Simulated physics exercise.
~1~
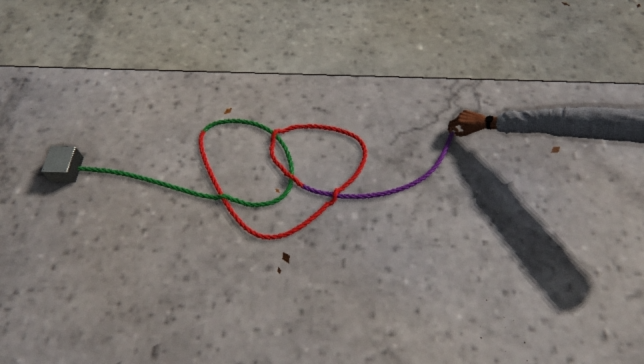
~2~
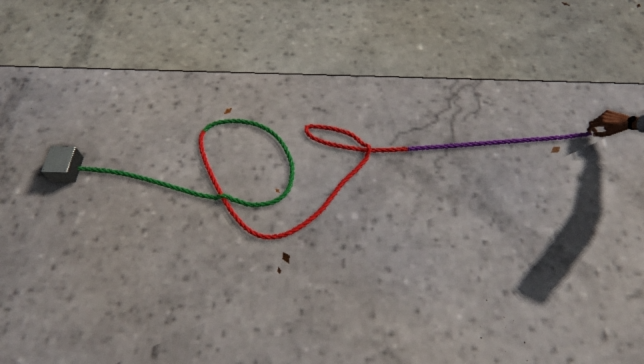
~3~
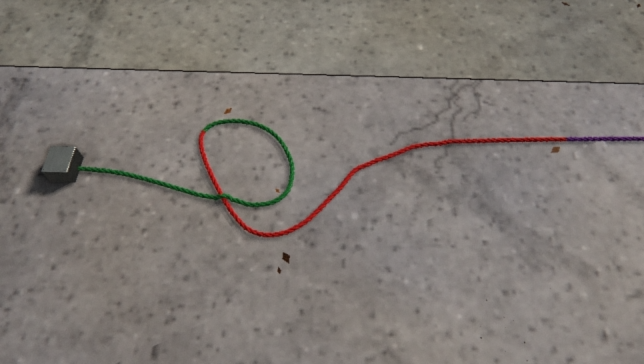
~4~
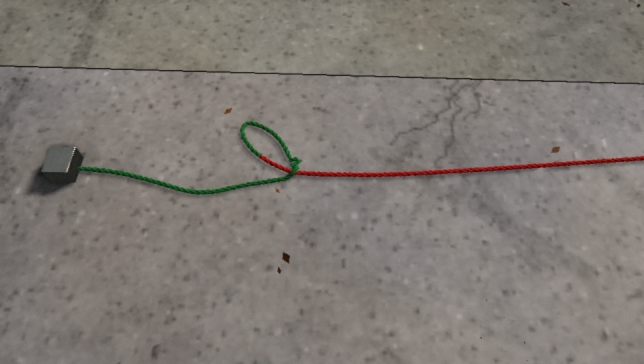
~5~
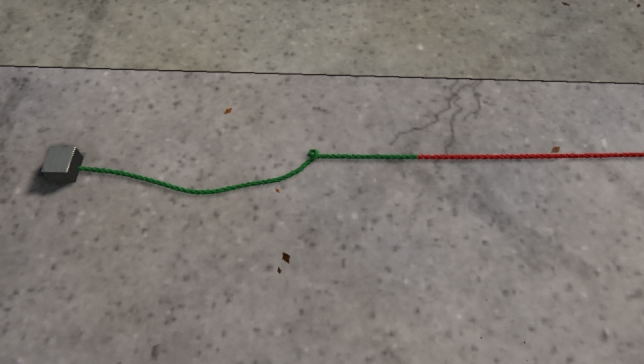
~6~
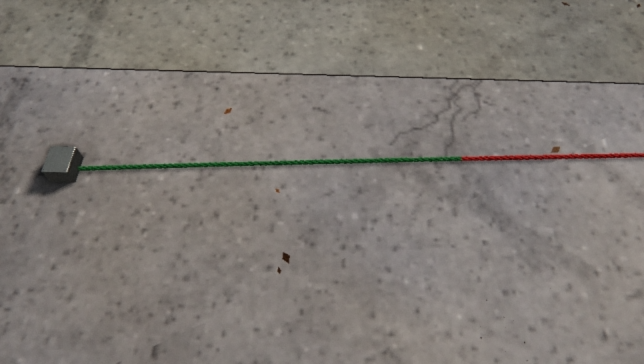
The clip opens on a rope of green, red and purple sections lying in overlapping loops on grey concrete, its left end fixed to a small grey block and its right end held by a hand. The hand pulls the purple end to the right, and the right-hand loop narrows, then opens out as the hand leaves view. The remaining green and red loop shrinks while more red rope slides right. It tightens to a tiny green kink, with slack still curving near the block. Finally the kink disappears, and the rope stretches straight from the block, with no knot visible.
